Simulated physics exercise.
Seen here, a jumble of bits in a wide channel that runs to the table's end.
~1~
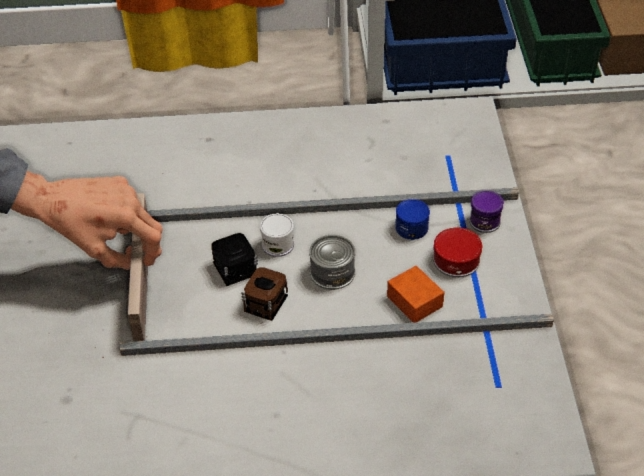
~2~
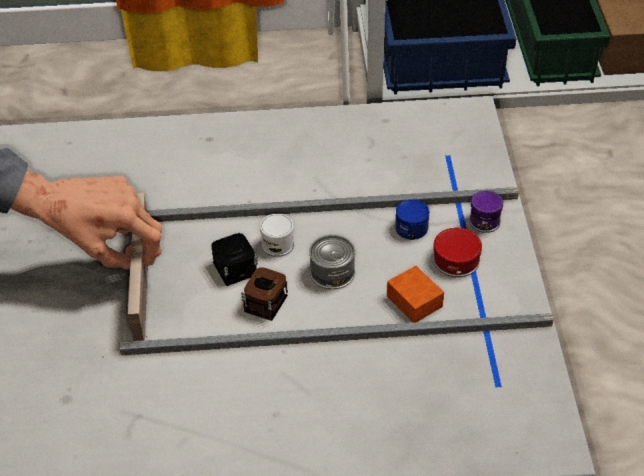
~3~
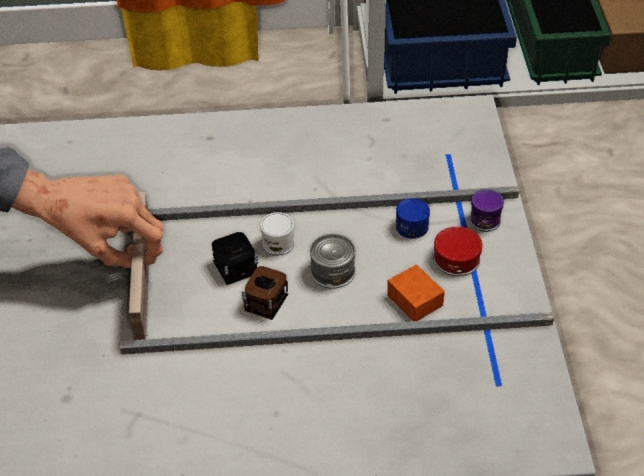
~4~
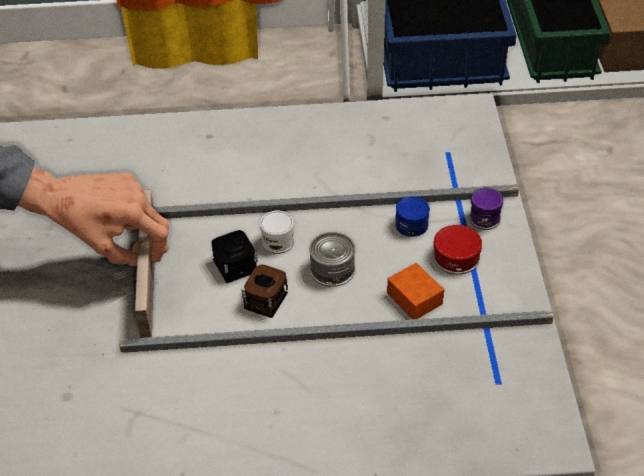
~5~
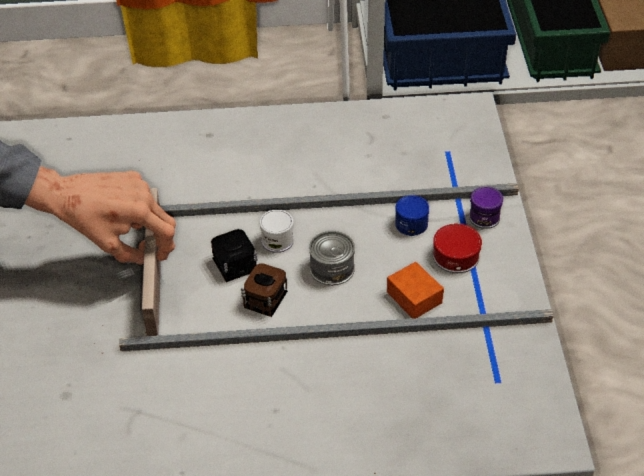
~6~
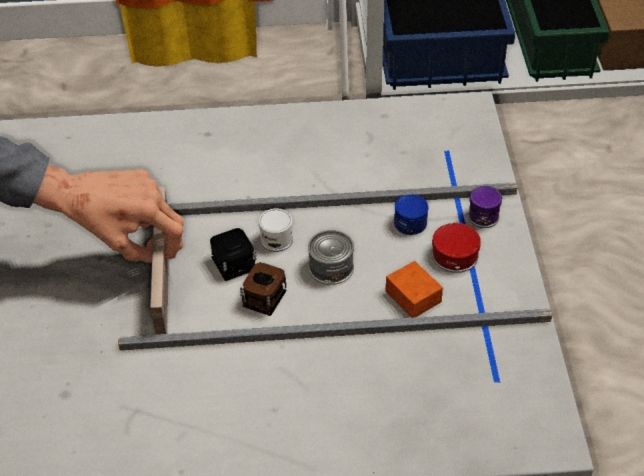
A hand holding an upright wooden board at the left end of a wide channel stays nearly still, then slides it slightly right, while the black block, brown case, white pot, grey tin and other coloured pieces ahead remain in place.
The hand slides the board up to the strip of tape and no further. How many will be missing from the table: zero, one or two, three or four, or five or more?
The number that fall off is one or two.
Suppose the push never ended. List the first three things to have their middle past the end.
In order: The red pot, the purple pot, the grey tin.
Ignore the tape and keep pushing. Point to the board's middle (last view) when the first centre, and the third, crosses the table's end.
About (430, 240), then (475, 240).
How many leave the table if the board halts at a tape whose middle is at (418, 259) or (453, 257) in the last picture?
The counts: 0 and 1.
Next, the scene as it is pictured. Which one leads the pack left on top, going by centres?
The grey tin ends nearest.
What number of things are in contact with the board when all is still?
The number is 3.
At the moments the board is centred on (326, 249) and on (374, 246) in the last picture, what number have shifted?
By then 4, and 7.
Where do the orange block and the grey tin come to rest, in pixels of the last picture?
The orange block at (530, 290), the grey tin at (528, 246).
Soon after, none off yet; purple pot at rest near (485, 207); red pot at rest near (456, 248); blue tub at rest near (411, 215).
Then, none off yet; purple pot at rest near (485, 207); red pot moved a little near (477, 245); blue tub moving near (417, 214).
By the end, the number that fall off is one or two; fallen, red pot and purple pot.
